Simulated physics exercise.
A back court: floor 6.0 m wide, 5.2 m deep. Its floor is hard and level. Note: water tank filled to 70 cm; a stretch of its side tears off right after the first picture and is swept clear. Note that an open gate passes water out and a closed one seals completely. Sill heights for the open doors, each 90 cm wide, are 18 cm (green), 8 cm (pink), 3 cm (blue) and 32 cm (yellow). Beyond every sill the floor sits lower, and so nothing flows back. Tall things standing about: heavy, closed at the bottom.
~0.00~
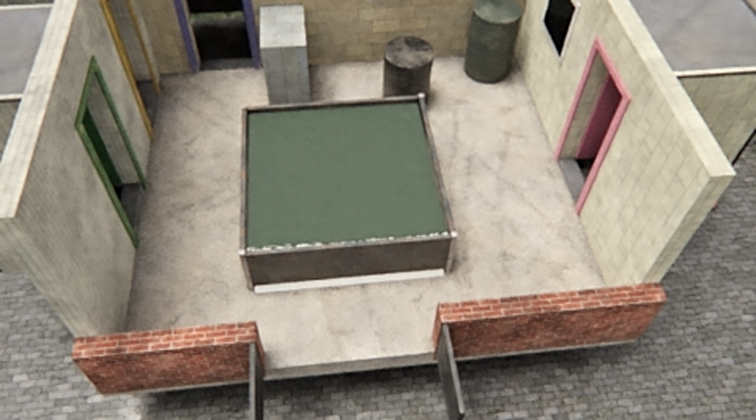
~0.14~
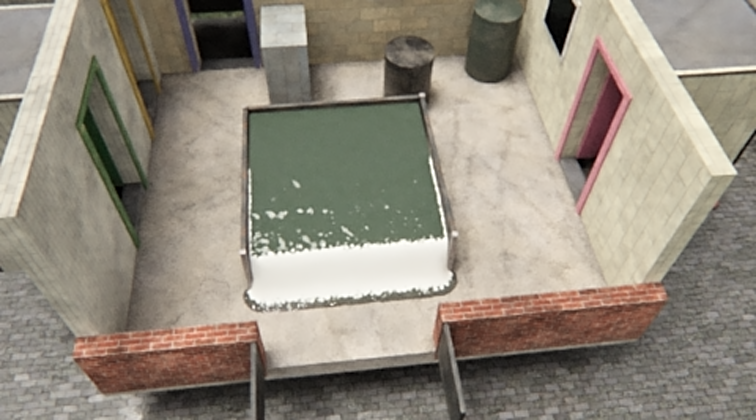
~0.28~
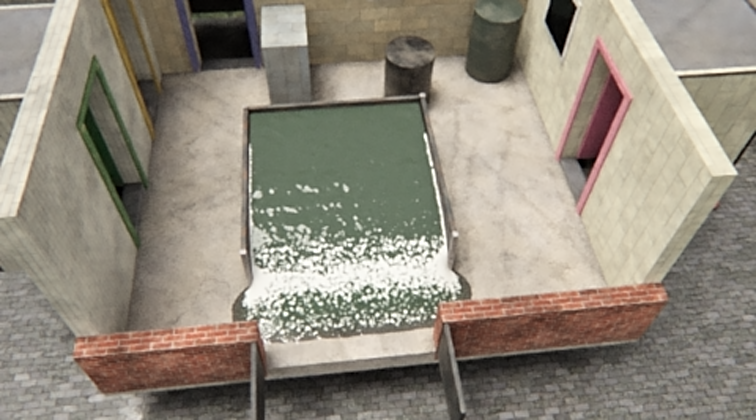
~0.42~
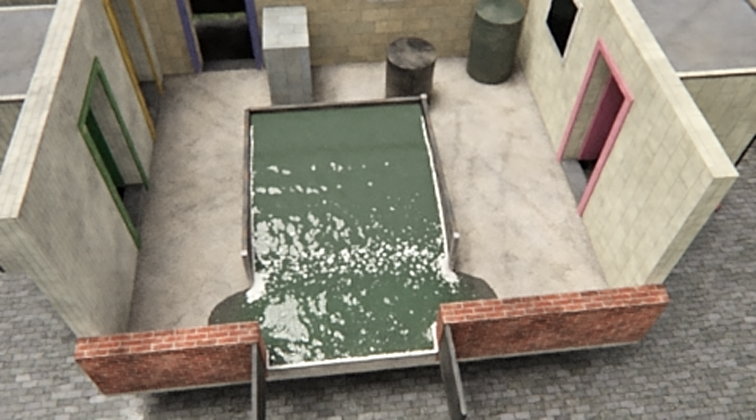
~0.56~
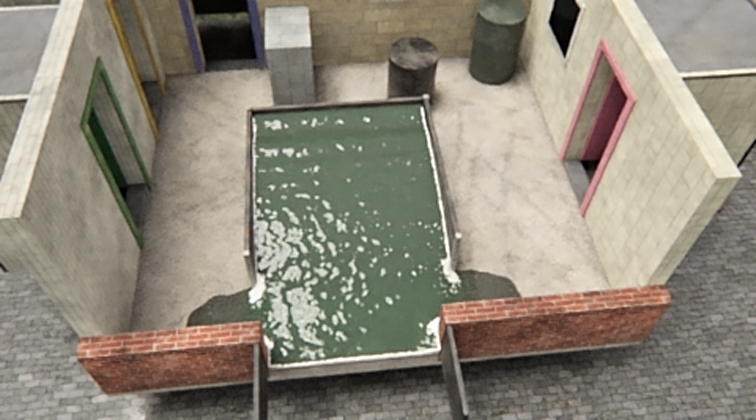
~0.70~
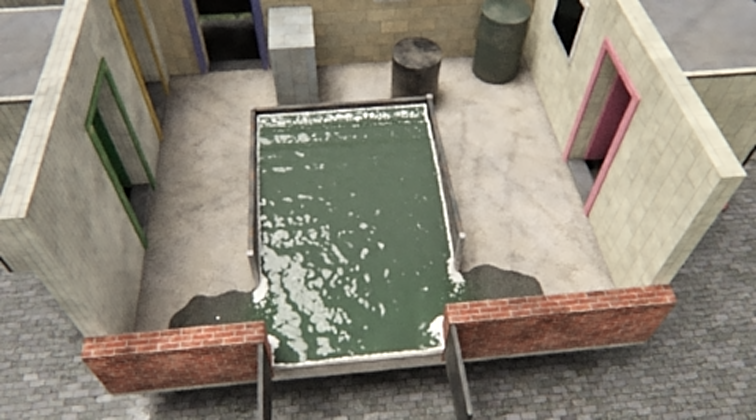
Green water in a rectangular tank pouring out through its open front side, foaming white, then spreading across a walled courtyard floor.
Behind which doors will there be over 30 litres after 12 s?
One by one: The green door never tops the limit. The pink door never tops the limit. The blue door tops the limit. The yellow door never tops the limit.
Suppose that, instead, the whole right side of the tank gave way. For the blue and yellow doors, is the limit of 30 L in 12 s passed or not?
At blue the amount is higher than the mark, while at yellow it is beneath the mark.
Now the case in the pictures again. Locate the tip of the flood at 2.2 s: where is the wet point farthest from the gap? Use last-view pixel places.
I'd put it near pixel (561, 156) of the last picture.
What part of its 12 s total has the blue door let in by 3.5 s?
Share by then: ~ 0 %.
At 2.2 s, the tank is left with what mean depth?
Some 26 cm on average.
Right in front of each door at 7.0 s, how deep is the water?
Depths: Green door 2 cm, pink door 3 cm, blue door 7 cm, yellow door 5 cm.
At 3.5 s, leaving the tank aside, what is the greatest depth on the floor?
I'd say near 20 centimetres.
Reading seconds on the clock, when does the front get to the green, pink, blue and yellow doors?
Times: Green 1.8 seconds, pink 1.8 seconds, blue 4.0 seconds, yellow 3.0 seconds.
After 1.4 s water covers 25 % of the floor and is deepest (40 cm) near (451, 333); green door not reached, pink door not reached, blue door not reached, yellow door not reached.
After 2.2 s water covers 35 % of the floor and is deepest (33 cm) near (451, 333); green door 3 cm at the sill, 0 L in, pink door 5 cm at the sill, 0 L in, blue door not reached, yellow door not reached.
After 3.5 s water covers 65 % of the floor and is deepest (20 cm) near (624, 316); green door 5 cm at the sill, 0 L in, pink door 7 cm at the sill, 0 L in, blue door not reached, yellow door 2 cm at the sill, 0 L in.
After 7.0 s water covers 95 % of the floor and is deepest (9 cm) near (440, 106); green door 2 cm at the sill, 0 L in, pink door 3 cm at the sill, 0 L in, blue door 7 cm at the sill, 40 L in, yellow door 5 cm at the sill, 0 L in.
After 12.0 s water covers 100 % of the floor and is deepest (6 cm) near (160, 150); green door 5 cm at the sill, 0 L in, pink door 5 cm at the sill, 0 L in, blue door 6 cm at the sill, 70 L in, yellow door 6 cm at the sill, 0 L in.
